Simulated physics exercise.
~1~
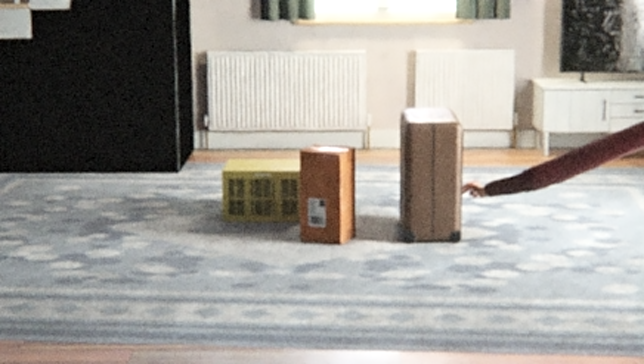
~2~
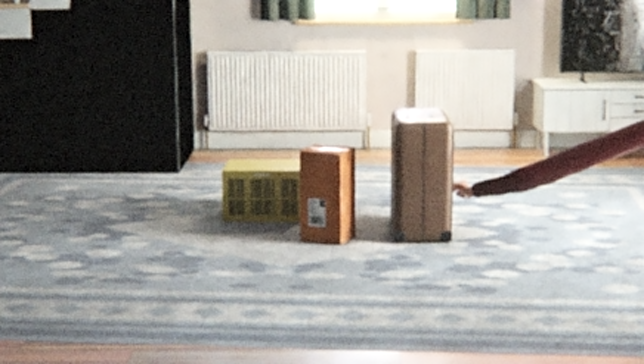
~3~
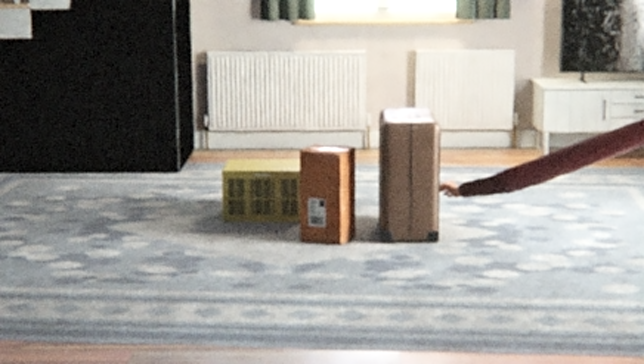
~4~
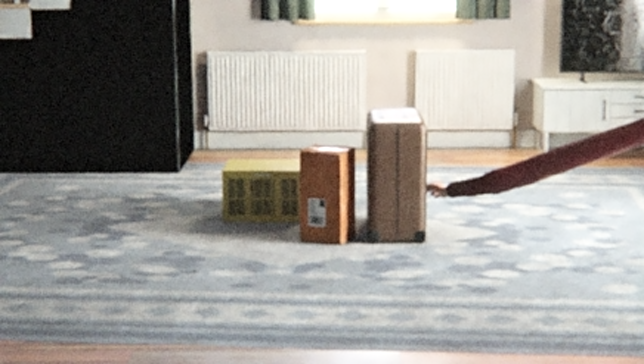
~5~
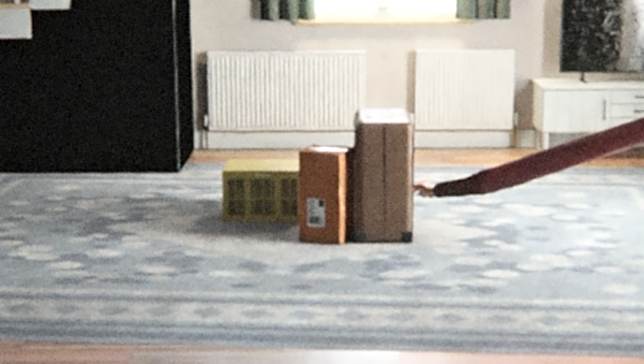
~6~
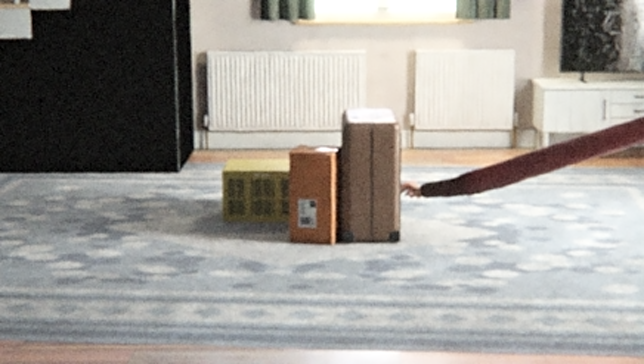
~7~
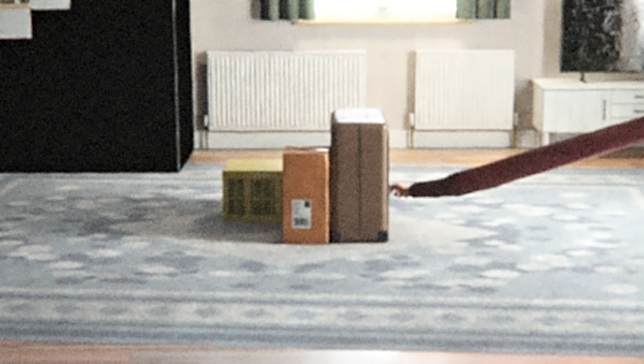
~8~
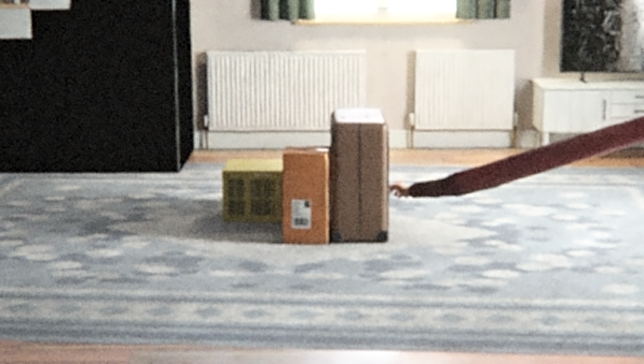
Living room rug, a hand pushing a brown case left into an orange box, both sliding slightly and stopping upright near a yellow crate.
